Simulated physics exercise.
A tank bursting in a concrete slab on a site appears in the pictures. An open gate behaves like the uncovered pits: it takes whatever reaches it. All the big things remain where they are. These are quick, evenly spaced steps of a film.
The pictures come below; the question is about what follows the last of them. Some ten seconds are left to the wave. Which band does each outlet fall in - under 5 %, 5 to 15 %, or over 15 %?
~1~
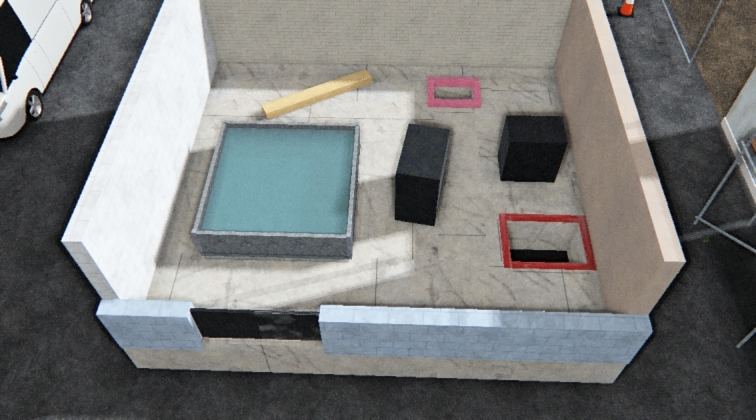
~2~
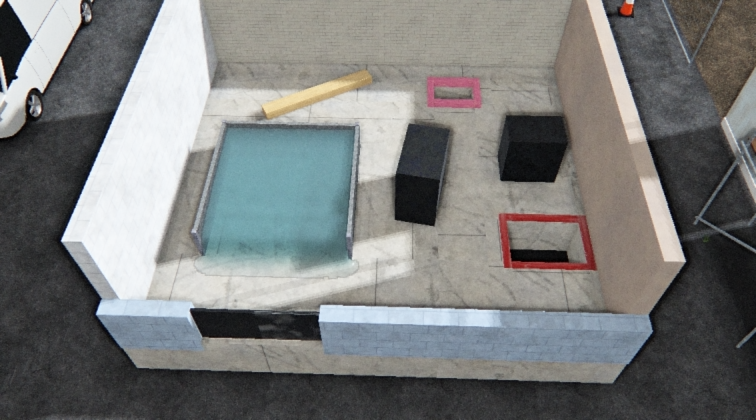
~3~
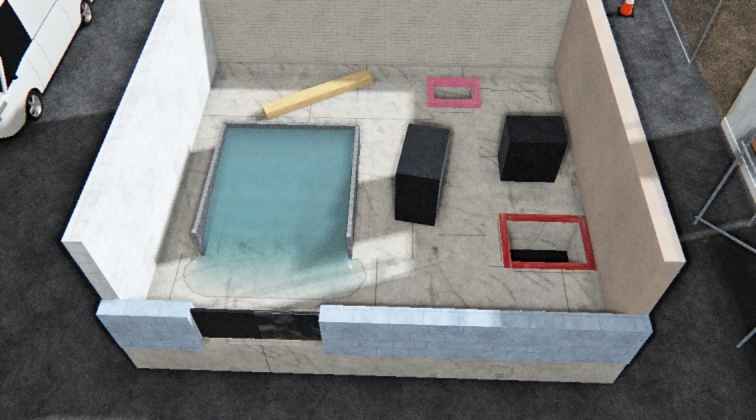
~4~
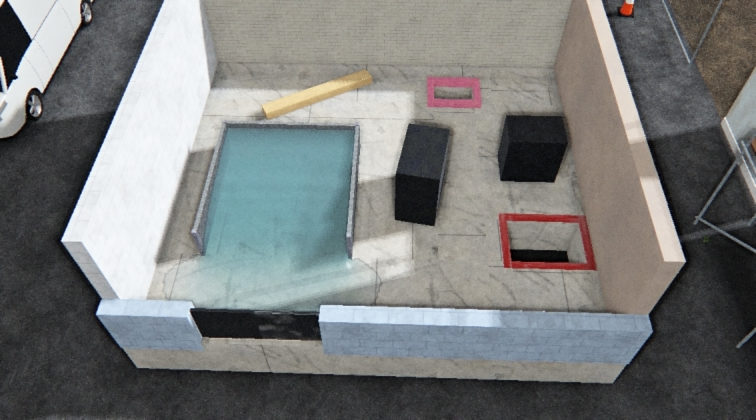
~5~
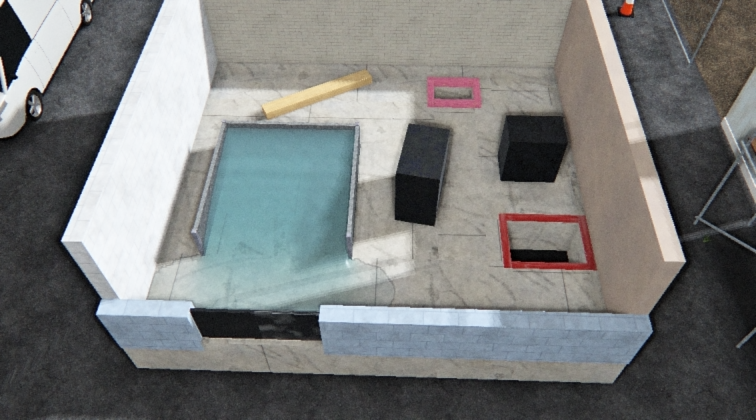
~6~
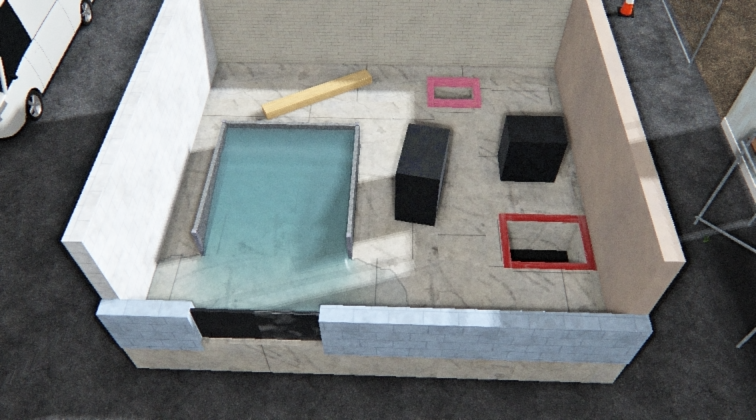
My prediction: The gate is a minor outlet here - below five per cent; the pink pit is a minor outlet here - below five per cent; the red pit is a major outlet here - beyond fifteen per cent.
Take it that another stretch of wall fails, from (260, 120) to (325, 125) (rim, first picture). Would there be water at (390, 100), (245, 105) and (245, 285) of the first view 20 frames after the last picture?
Taking them in order, I'd say swamped, swamped and not reached.
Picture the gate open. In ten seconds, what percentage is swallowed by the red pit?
Red about 8 %.
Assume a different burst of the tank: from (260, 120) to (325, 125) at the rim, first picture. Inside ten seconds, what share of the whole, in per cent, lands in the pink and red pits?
I'd say the pink pit gets around 6 percent and the red pit around 6 percent.
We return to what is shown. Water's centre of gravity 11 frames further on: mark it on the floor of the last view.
Somewhere near (282, 253).
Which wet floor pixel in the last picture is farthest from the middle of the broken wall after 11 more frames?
I'd point to (588, 338).
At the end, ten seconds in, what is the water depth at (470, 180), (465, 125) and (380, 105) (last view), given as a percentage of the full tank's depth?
I'd put them at close to 4 per cent, then 6 per cent, then 2 per cent.
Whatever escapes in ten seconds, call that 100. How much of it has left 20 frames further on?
I'd estimate some 15 per cent.
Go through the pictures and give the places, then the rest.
Still water in the open tank at (282, 178), in the first picture.
Water pours out at (275, 248) and has run to (351, 269), in the second picture.
Water pours out at (276, 249) and has run to (358, 280), in the third picture.
Water pours out at (276, 250) and has run to (370, 298), in the fourth picture.
The front is at a hidden place, out from the gap at (276, 250), in the fifth picture.
Water pours out at (276, 250) and has run to a hidden place, in the sixth picture.
A moment on, water covers 15 % of the floor; the gate 0 %, the pink pit 0 %, the red pit 0 %.
Next, water covers 30 % of the floor; the gate 0 %, the pink pit 0 %, the red pit 0 %.
Then, water covers 50 % of the floor; the gate 0 %, the pink pit 0 %, the red pit 5 %.
Later, water covers 60 % of the floor; the gate 0 %, the pink pit 0 %, the red pit 17 %.
In the end, water covers 85 % of the floor; the gate 0 %, the pink pit 0 %, the red pit 28 %.
